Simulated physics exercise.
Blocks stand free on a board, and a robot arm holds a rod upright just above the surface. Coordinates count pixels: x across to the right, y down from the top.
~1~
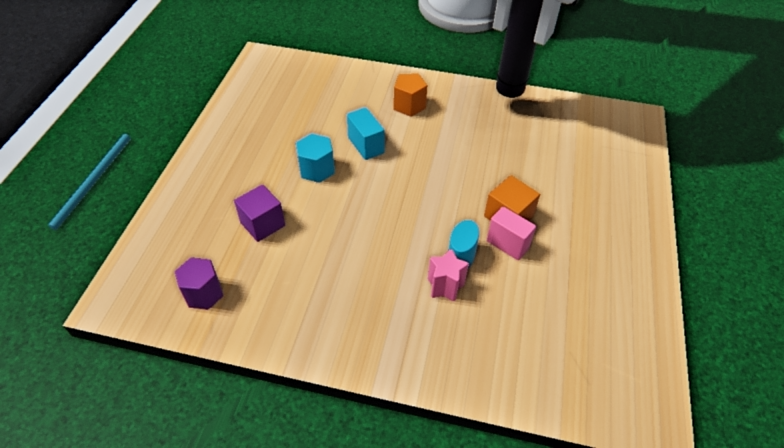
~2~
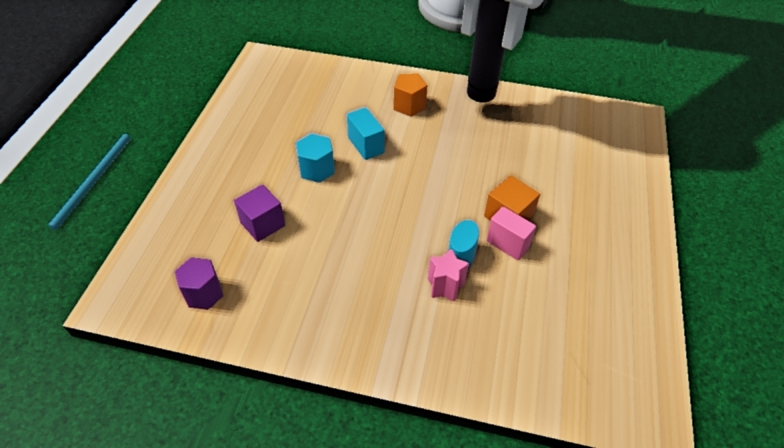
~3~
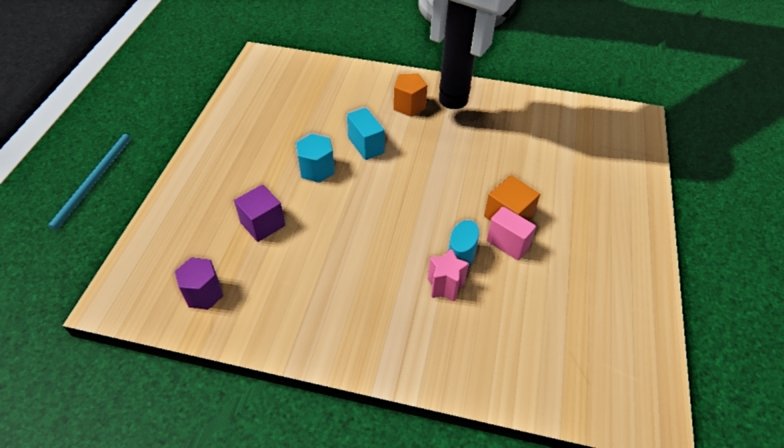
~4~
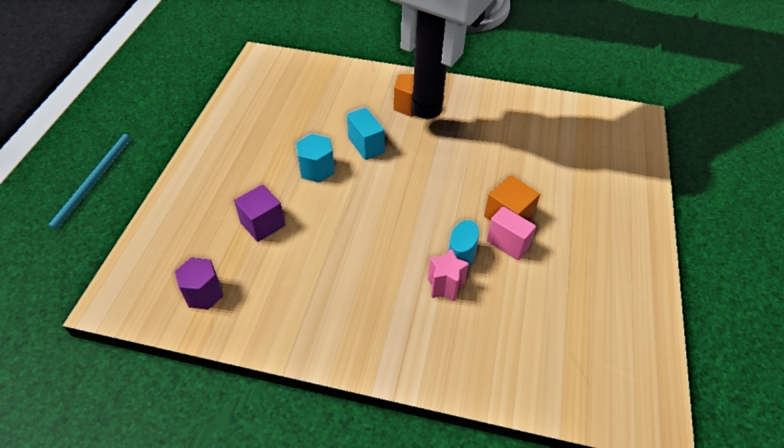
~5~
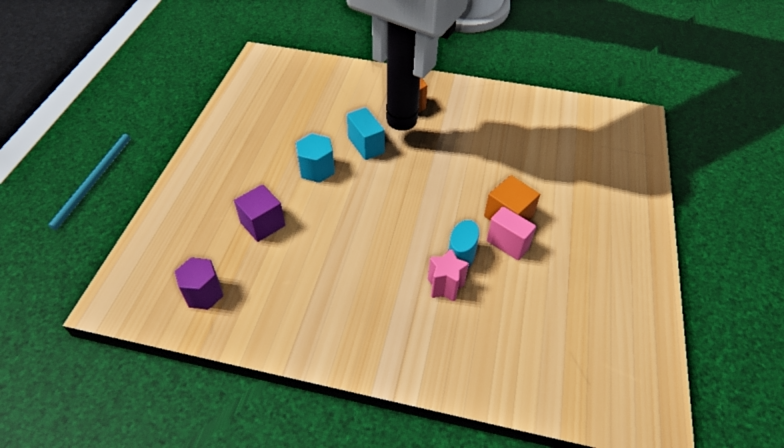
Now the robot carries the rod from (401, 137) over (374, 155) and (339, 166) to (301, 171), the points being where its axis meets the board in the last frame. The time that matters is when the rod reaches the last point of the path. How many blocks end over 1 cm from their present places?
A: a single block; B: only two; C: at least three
My pick is B.
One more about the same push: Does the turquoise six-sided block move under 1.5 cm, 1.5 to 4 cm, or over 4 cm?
Over 4 cm.
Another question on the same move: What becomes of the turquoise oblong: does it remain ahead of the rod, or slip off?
I expect it to be beside or behind the rod.
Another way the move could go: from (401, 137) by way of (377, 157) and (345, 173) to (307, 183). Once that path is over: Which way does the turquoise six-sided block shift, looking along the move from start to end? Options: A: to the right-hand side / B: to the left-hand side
Choice A: To the right-hand side.
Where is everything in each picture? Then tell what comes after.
Rod tip at (510, 89); block tops, turquoise six-sided block at (314, 146); turquoise oblong at (365, 121); orange five-sided block at (410, 82), in the first frame.
Rod at (481, 94); blocks unchanged, in the second frame.
Rod at (453, 101); blocks unchanged, in the third frame.
Rod at (427, 110); blocks unchanged, in the fourth frame.
Rod at (402, 121); turquoise six-sided block at (314, 146); turquoise oblong at (365, 121); orange five-sided block hidden, in the fifth frame.
On the path given first. One third of the way, rod at (373, 139); turquoise oblong at (345, 126), turned 55° clockwise.
Two thirds of the way, rod at (337, 150); turquoise six-sided block at (302, 148); turquoise oblong at (331, 122), turned 80° clockwise.
At the end, rod at (298, 155); turquoise six-sided block at (262, 152); turquoise oblong at (329, 121), turned 95° clockwise; orange five-sided block in place.
